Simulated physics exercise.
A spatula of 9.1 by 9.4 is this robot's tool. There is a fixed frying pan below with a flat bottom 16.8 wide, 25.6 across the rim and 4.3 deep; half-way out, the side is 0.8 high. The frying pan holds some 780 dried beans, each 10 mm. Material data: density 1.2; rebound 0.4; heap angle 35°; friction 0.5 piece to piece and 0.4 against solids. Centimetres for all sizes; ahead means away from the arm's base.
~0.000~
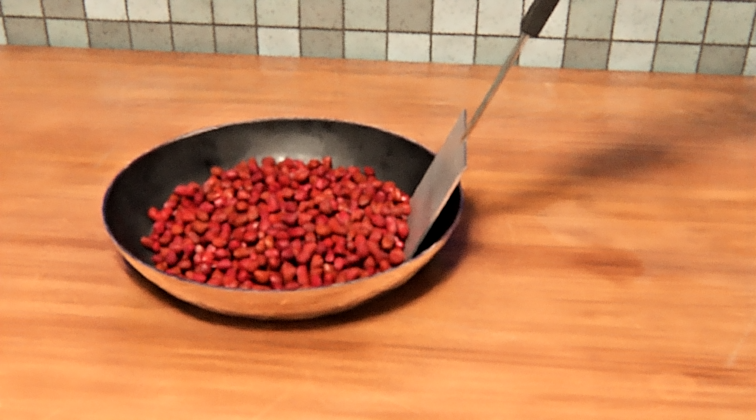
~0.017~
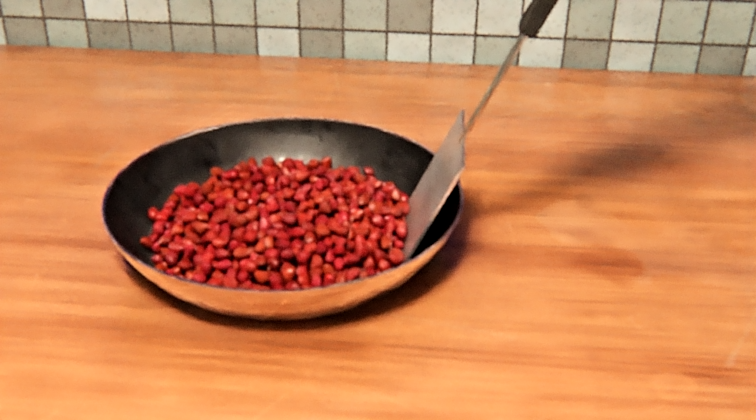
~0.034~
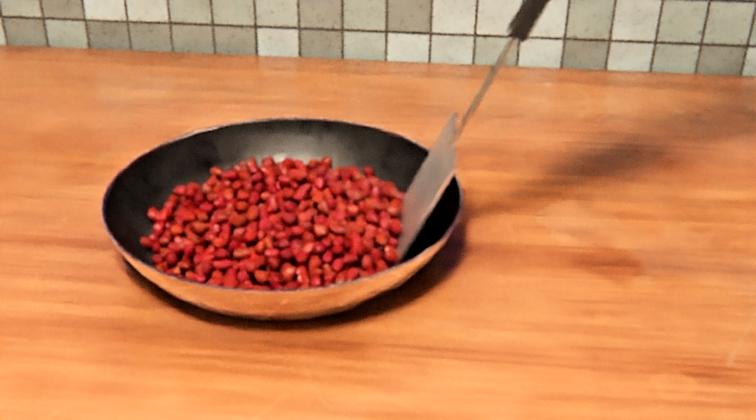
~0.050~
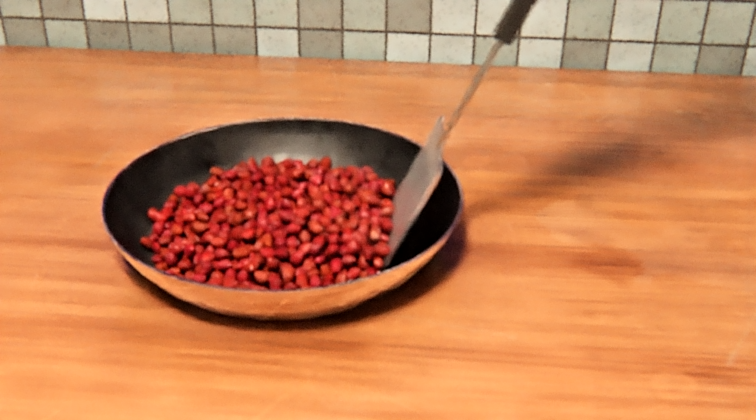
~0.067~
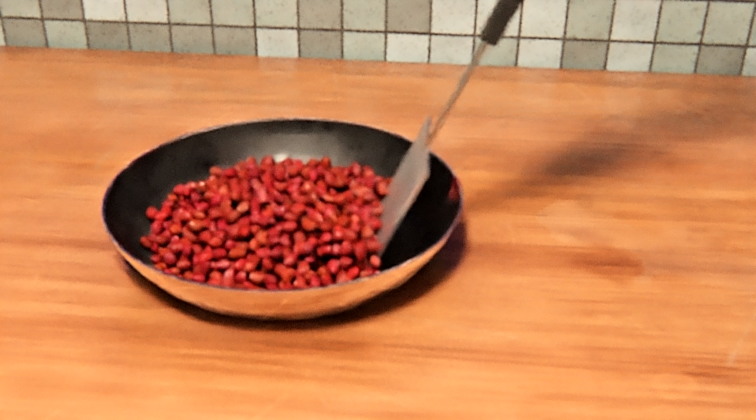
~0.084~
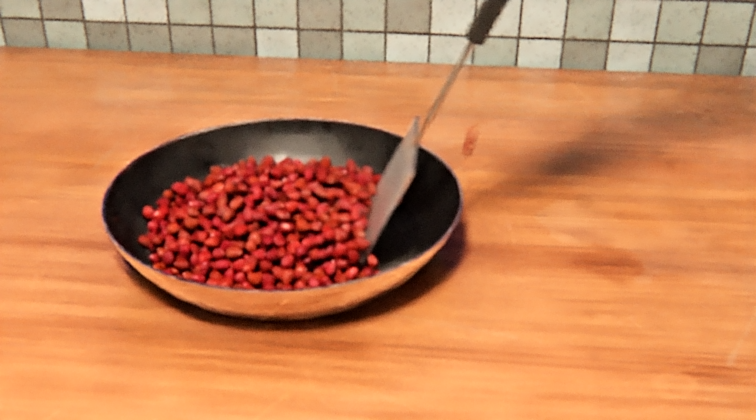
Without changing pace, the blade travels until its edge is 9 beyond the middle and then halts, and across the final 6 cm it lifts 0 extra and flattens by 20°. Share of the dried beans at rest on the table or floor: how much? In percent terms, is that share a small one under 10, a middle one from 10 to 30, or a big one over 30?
A middle one.
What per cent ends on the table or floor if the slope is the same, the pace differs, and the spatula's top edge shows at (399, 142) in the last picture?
About 25 percent.
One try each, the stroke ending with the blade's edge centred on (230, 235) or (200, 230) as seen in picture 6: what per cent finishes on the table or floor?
Close to 5 and close to 5 per cent, respectively.
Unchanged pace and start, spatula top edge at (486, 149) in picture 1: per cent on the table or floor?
Roughly 15%.
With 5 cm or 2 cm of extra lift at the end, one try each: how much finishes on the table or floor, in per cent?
Some 20 and 20 per cent.
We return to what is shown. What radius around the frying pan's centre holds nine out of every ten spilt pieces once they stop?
Some 20 cm.
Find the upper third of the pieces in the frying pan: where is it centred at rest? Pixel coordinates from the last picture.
It is centred around (160, 187).
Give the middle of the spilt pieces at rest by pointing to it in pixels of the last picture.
Near pixel (72, 226).
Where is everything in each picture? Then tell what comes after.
Spatula top edge at (465, 136), sloping 65°; upper third of the load around (288, 215), from x 145 to 405, top at y 165; 775 in the frying pan, in the first frame.
Spatula top edge at (464, 137), sloping 65°; upper third of the load around (288, 215), from x 145 to 405, top at y 165, in the second frame.
Spatula top edge at (454, 140), sloping 65°; upper third of the load around (292, 215), from x 145 to 400, top at y 165, in the third frame.
Spatula top edge at (441, 143), sloping 65°; upper third of the load around (295, 214), from x 145 to 410, top at y 165, in the fourth frame.
Spatula top edge at (428, 143), sloping 65°; upper third of the load around (288, 209), from x 145 to 455, top at y 165, in the fifth frame.
Spatula top edge at (415, 143), sloping 65°; upper third of the load around (282, 207), from x 145 to 470, top at y 140; 774 in the frying pan, 1 on the blade or in flight, in the sixth frame.
By 0.18 s, sloping 65°, highest piece 26 above the table; 774 in the frying pan, 1 on the blade or in flight.
By 0.28 s, sloping 58°, highest piece 33 above the table; 765 in the frying pan, 10 on the blade or in flight.
By 0.53 s, sloping 45°, highest piece 7 above the table; 633 in the frying pan, 138 on the table or floor, 4 on the blade or in flight.
By 1.58 s, sloping 45°, highest piece 6 above the table; 630 in the frying pan, 145 on the table or floor.
Final count, 630 in the frying pan, 145 on the table or floor. That is 19 % on the table or floor.
